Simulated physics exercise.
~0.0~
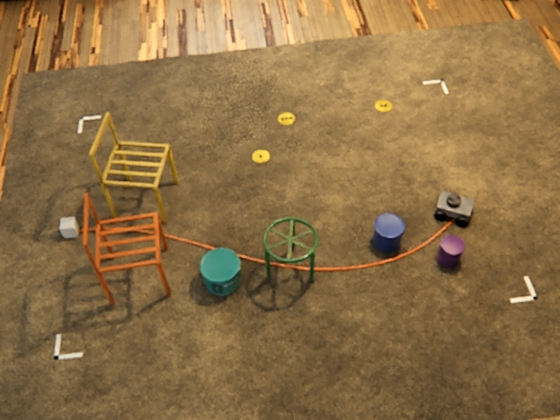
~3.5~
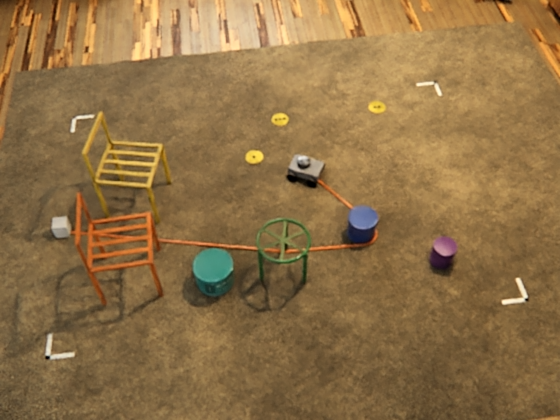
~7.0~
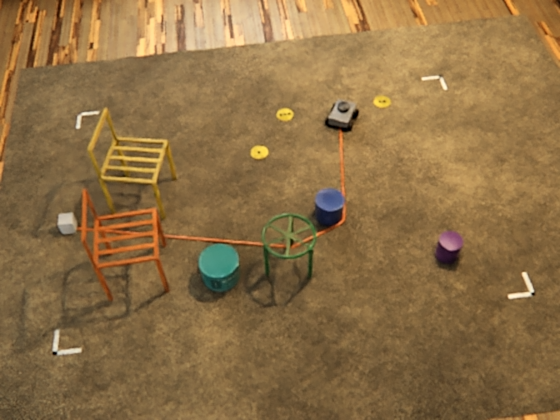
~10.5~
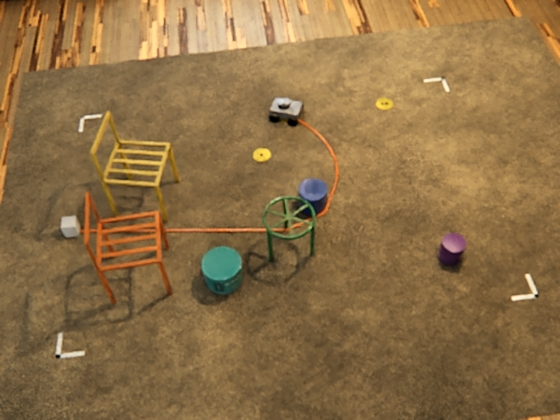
A small cart trailing an orange cord drives between yellow floor markers, the cord dragging a blue bucket left against a green stool.
